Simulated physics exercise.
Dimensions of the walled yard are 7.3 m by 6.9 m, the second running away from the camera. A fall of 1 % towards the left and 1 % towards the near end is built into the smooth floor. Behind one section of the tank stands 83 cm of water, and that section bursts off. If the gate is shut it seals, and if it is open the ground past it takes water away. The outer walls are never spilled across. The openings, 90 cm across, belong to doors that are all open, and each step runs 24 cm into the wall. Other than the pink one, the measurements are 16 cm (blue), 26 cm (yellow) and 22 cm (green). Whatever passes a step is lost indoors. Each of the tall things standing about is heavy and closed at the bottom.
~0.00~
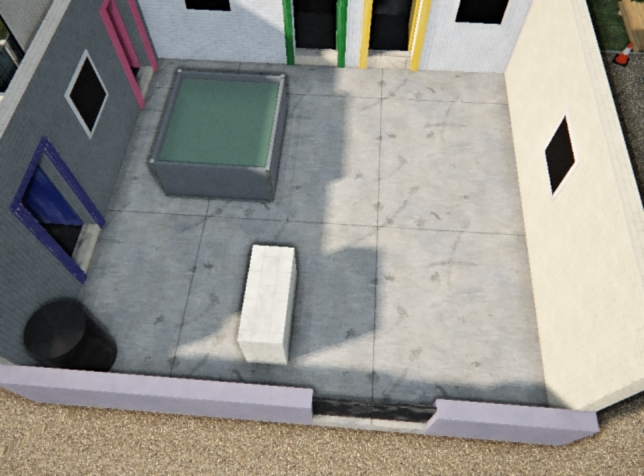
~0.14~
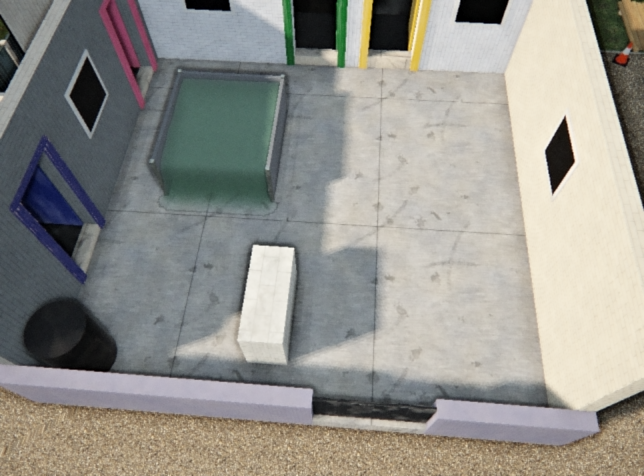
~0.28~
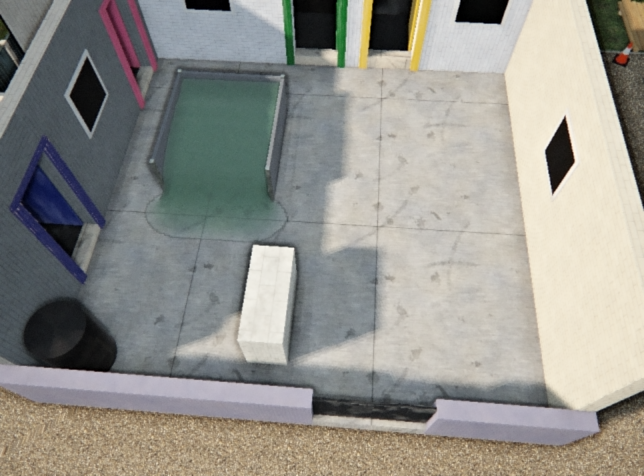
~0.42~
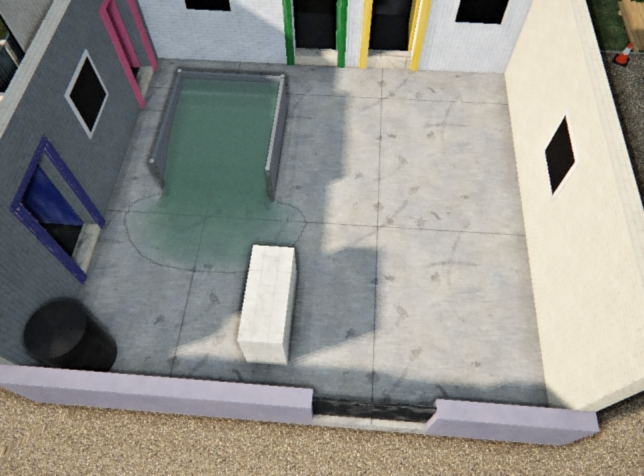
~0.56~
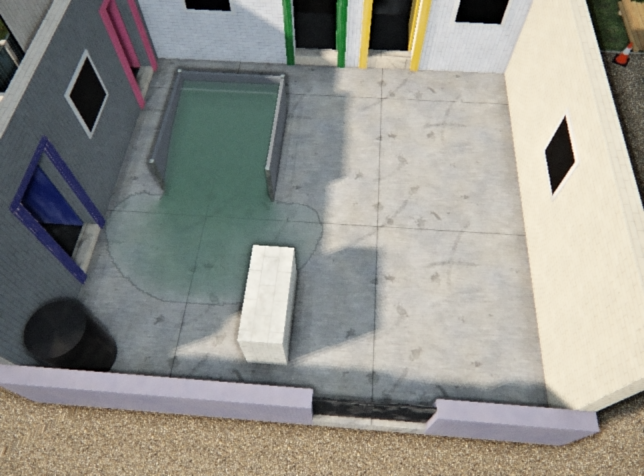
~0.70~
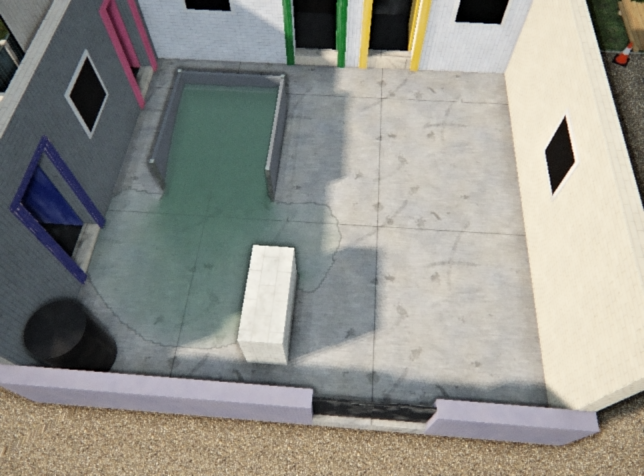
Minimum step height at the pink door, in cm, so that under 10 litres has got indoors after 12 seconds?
Approx. 13 cm.
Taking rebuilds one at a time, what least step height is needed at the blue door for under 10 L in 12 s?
Blue: Roughly 20 cm.
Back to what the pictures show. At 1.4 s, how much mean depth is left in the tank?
It averages near 38 cm.
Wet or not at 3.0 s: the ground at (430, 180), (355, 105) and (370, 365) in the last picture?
1: Unwetted; 2: Unwetted; 3: Awash.
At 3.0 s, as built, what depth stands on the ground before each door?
Centimetres: Pink = 0, blue = 21, yellow = 0, green = 0.
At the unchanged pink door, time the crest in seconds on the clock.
That happens close to 7.5 s on the clock.
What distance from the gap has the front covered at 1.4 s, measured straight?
The front is some 4.0 m out.
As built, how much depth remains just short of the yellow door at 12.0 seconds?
Depth: Near 5.5 cm.
After 1.4 s water covers 25 % of the floor, deepest (46 cm) near (218, 395); it has not reached the pink door.
After 3.0 s water covers 50 % of the floor, deepest (41 cm) near (251, 337); it has not reached the pink door.
After 12.0 s water covers 100 % of the floor, deepest (11 cm) near (87, 273); 7 cm at the pink door, 7 litres in over its 14 cm step.
At the pink door as built, the water arrived by 4.7 s and peaked near 15 cm at 7.4 s.
With a step of 10.5 cm, 19 litres would have come in within the 12 s; with 14.5 cm, 6 litres. So under 10 litres takes about 13 cm.
